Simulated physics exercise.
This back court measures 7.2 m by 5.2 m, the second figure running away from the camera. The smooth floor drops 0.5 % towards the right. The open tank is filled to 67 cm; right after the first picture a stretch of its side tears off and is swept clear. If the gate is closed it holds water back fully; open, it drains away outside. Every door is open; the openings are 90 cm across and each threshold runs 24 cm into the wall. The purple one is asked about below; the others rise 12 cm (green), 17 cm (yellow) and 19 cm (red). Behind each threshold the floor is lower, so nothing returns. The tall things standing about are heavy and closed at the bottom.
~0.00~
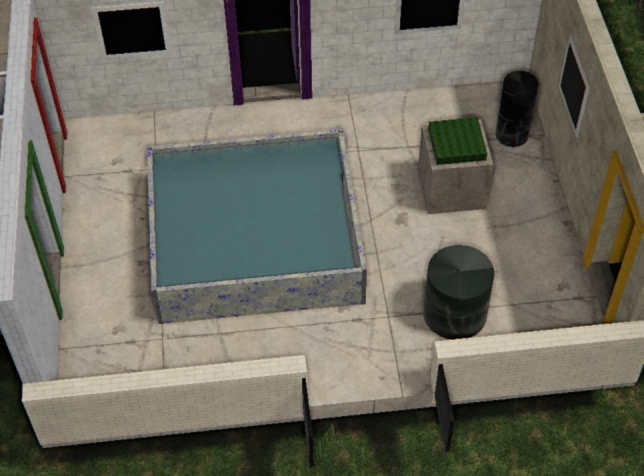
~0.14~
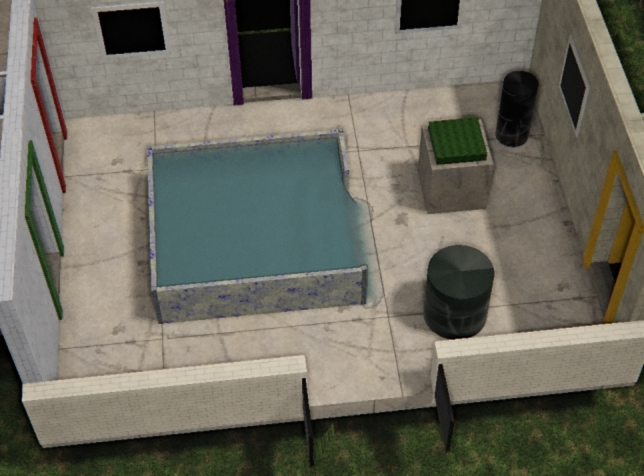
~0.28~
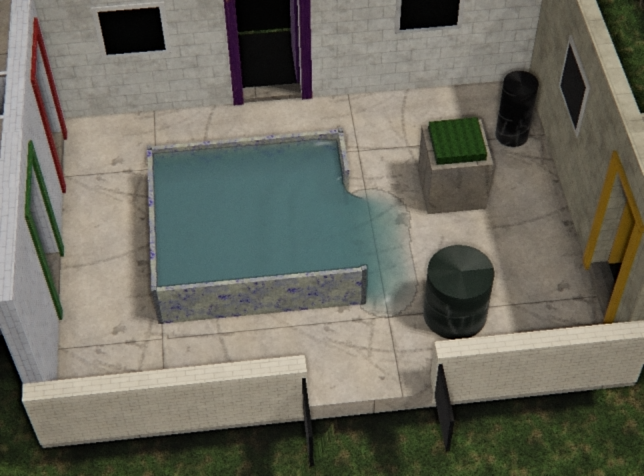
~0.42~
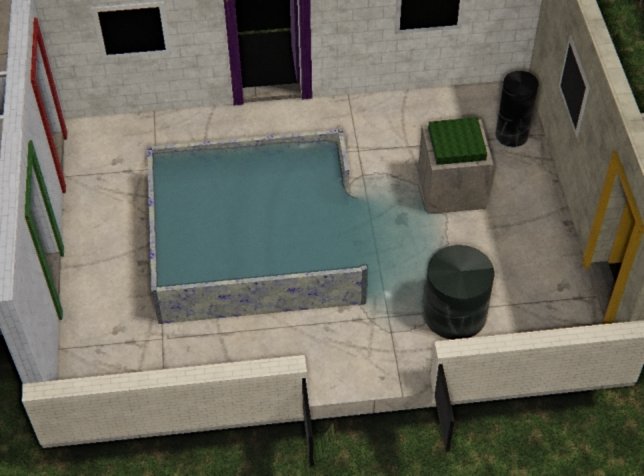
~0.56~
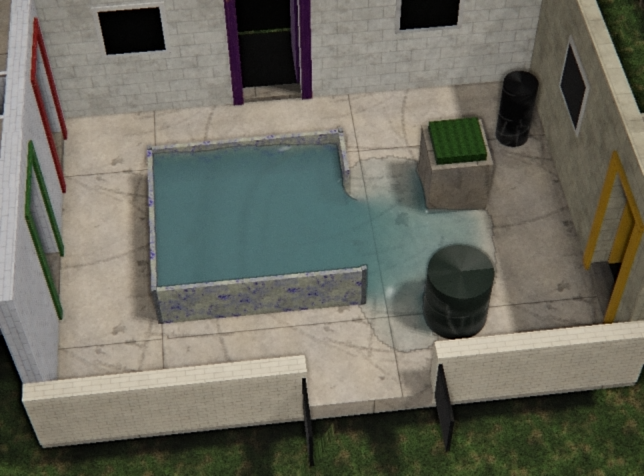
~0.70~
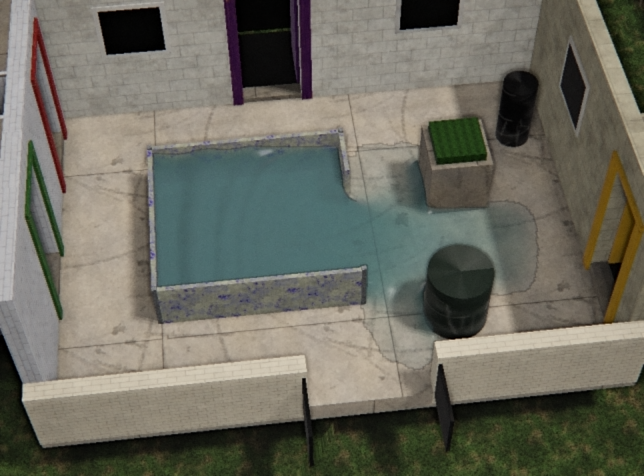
A pale walled courtyard with a large open tank of blue-green water at left of centre is seen from above by a still camera. Red and green doorways stand at left, purple at the back and yellow at right, with a green-topped block and two dark barrels right of the tank. The tank's right side breaks open, and water pours through, spreading thinly rightward past the block and around the nearer barrel.
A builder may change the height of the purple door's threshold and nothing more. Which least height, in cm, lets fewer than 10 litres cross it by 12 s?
It would have to be roughly 7.5 cm high.
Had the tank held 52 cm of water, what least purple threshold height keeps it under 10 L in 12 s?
Some 5.5 cm.
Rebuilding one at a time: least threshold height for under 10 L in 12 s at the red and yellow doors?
Roughly 14.5 cm at red and 31 cm at yellow.
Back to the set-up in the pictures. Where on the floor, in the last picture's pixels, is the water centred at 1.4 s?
Around (309, 240).
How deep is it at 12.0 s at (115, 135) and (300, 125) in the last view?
Roughly 14 and 8 cm, in turn.
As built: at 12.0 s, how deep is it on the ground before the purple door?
About 9.0 cm.
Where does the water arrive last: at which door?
The green one.
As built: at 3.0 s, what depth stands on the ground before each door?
In cm: Green 0, yellow 28, purple 6, red 0.
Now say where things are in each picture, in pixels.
The first picture shows still water, 67 cm deep, in the open tank at (253, 210); the purple door at (270, 52) is dry.
In the second picture, water pours out at (353, 242) and has run 0.3 m, to (377, 290); about 5 cm deep outside, 67 cm at the back.
In the third picture, the gap is at (352, 243), the front 0.8 m out at (404, 224); the back of the open tank holds 67 cm.
In the fourth picture, water pours out at (352, 244) and has run 1.3 m, to a hidden place; about 10 cm deep outside, 67 cm at the back.
In the fifth picture, water pours out at (352, 244) and has run 1.9 m, to (487, 230); about 10 cm deep outside, 67 cm at the back.
In the sixth picture, the front is at (531, 233), 2.5 m from the gap at (352, 243); 4.8 m2 of floor is wet, 64 cm left at the back; the purple door at (270, 52), 3.2 m from the gap, is still 1.9 m from the nearest water.
After 1.4 s water covers 30 % of the floor, deepest (50 cm) near (423, 296); it has not reached the purple door.
After 3.0 s water covers 50 % of the floor, deepest (44 cm) near (604, 359); 6 cm at the purple door, 0 litres in over its 9 cm threshold.
After 12.0 s water covers 95 % of the floor, deepest (17 cm) near (141, 301); 9 cm at the purple door, 4 litres in over its 9 cm threshold.
At the purple door as built, the water arrived by 2.3 s and peaked near 12 cm at 4.6 s.
With a threshold of 7 cm, 16 litres would have come in within the 12 s; with 9.5 cm, 3 litres. So under 10 litres takes about 7.5 cm.
